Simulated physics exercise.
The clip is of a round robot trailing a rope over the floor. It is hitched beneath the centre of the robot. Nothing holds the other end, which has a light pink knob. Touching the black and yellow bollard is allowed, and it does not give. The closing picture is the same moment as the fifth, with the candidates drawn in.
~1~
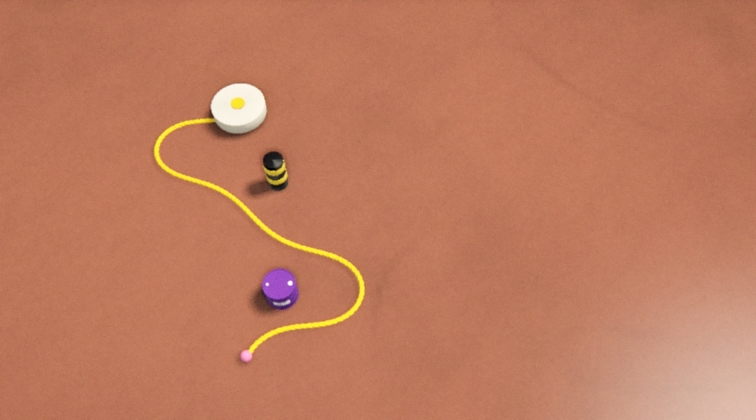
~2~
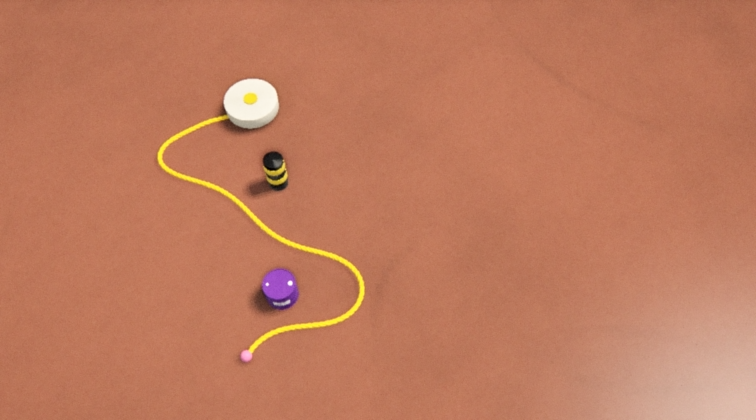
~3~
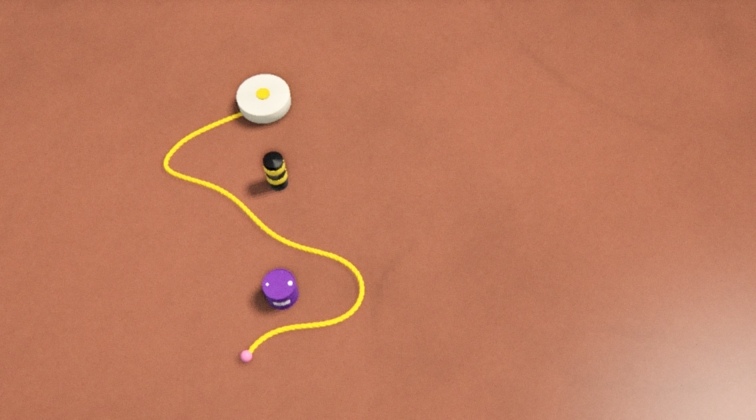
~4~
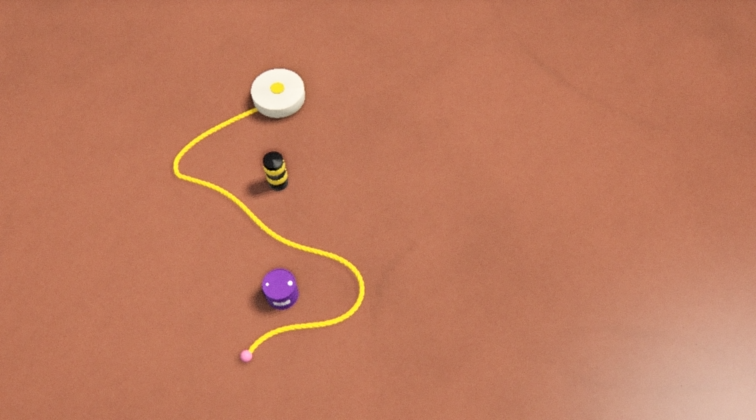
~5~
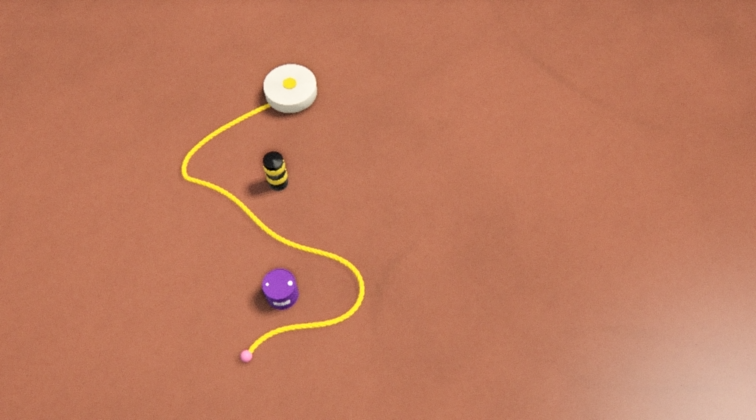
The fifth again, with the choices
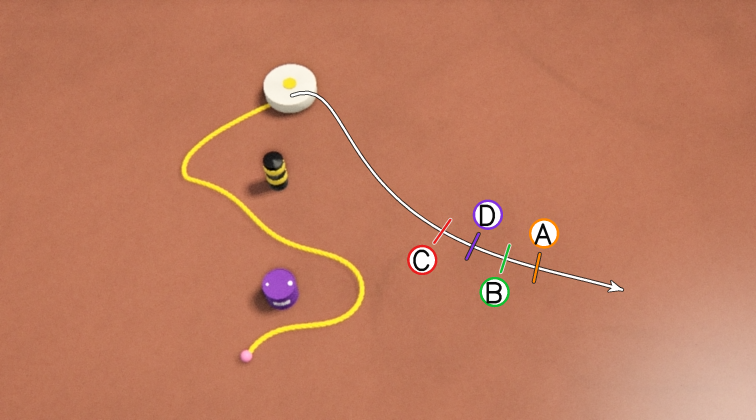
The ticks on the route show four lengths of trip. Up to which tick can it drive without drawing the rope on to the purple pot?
A is the last safe stop.
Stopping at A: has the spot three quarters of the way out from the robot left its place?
By then, yes.
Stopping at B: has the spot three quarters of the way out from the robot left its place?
Yes.
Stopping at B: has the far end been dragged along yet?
No.
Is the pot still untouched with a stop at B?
Yes.
On the marked copy, A at (537, 268); B at (505, 258); C at (442, 231); D at (473, 246); the route from (292, 95) via (417, 215) to (622, 290).
Taking A. A third of the way, robot (358, 147), middle of the rope (264, 228), free end (246, 356).
Two thirds of the way, robot (437, 223), middle of the rope (264, 228), free end (246, 356).
When it is over, robot (539, 263), middle of the rope (289, 176), free end (246, 356); only the bollard has been touched, if anything.
As for the rest, B is safe but short; C is safe but short; D is safe but short.
